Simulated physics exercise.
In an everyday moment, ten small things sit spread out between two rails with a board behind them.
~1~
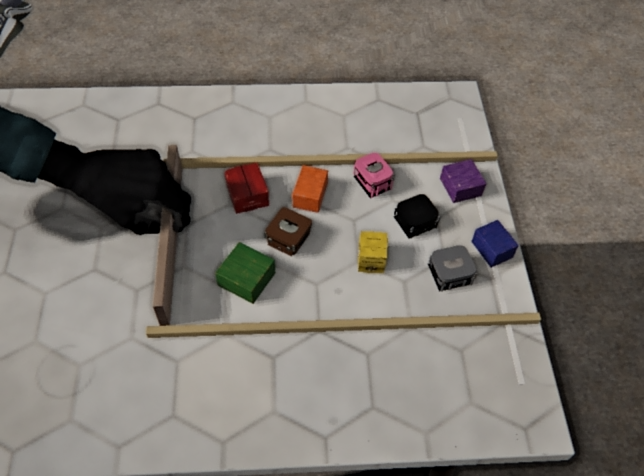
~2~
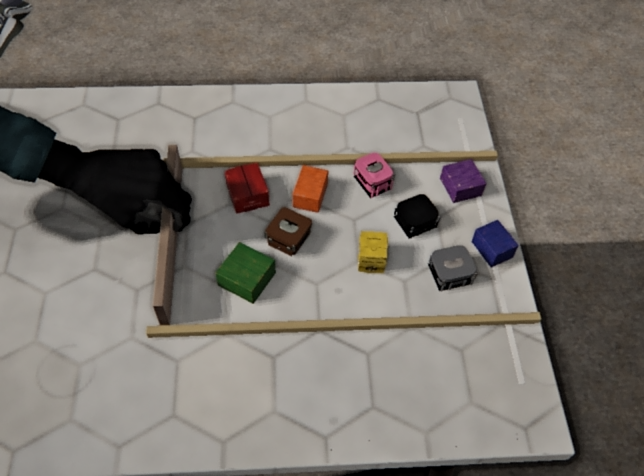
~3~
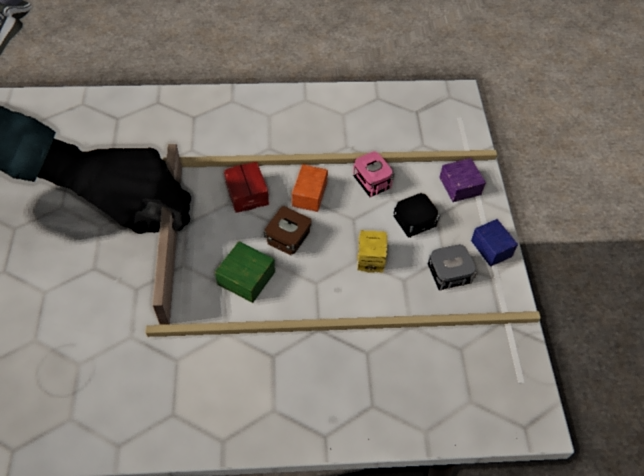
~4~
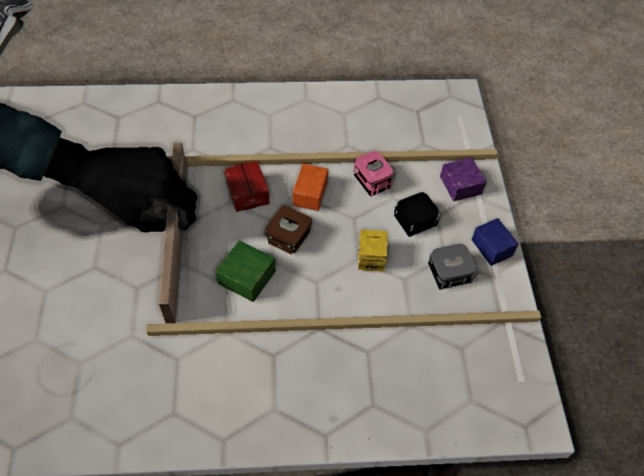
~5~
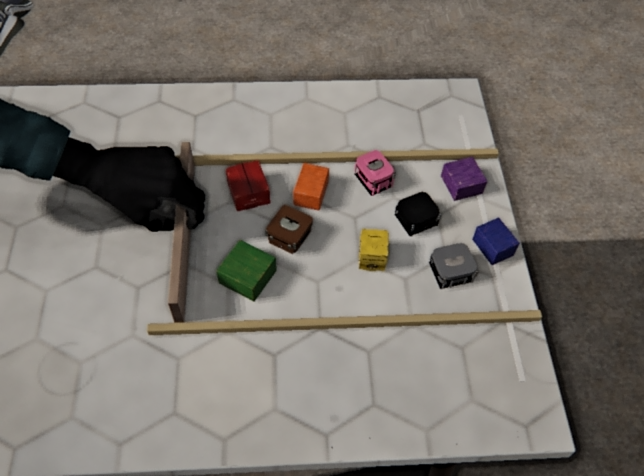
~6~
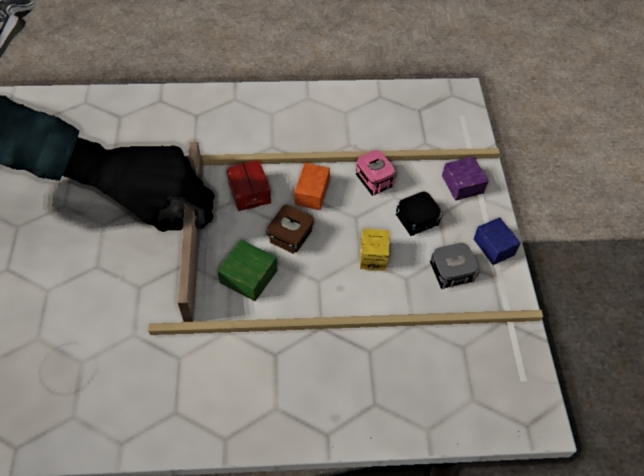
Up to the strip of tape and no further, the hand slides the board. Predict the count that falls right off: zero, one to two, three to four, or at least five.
Pretty sure the pieces that leave the surface number five or more this time.
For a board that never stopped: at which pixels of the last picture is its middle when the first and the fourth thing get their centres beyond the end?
First: Around (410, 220). Next: Around (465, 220).
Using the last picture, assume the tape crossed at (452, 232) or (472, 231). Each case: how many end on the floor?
It comes to 3, then 6.
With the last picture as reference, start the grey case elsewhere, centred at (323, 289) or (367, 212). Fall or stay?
Order of tries: On, off.
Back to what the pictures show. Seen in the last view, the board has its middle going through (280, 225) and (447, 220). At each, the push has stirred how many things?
I count 4 first and 10 after.
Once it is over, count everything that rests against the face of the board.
That number would be 3.
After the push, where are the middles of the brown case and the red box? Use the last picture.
In the last picture the brown case sits at (506, 216) while the red box sits at (499, 182).
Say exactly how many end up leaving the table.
The total comes to 7.
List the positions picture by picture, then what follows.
Blue block (495, 244); purple block (463, 181); grey case (452, 268); board (169, 231); tape (487, 234), in the first frame.
Purple block (463, 181); board (169, 231), in the second frame.
Grey case (451, 267); pink case (373, 174), in the third frame.
Blue block (495, 242); green block (246, 271), in the fourth frame.
Purple block (464, 179); black case (417, 214), in the fifth frame.
Blue block (497, 241); purple block (465, 179); grey case (454, 266); board (191, 228); tape (489, 231), in the sixth frame.
Early on, none off yet; blue block at rest near (497, 241); purple block at rest near (465, 179); grey case at rest near (454, 266).
A while later, none off yet; blue block at rest near (497, 241); purple block moving near (469, 179); grey case moving near (462, 267).
Further along, one off so far; blue block travelled about its own width near (532, 240); purple block in the air near (521, 244); grey case travelled well along near (516, 280).
Finally, the number that fall off is five or more; lost, orange block, yellow box, pink case, black case, grey case, purple block and blue block.
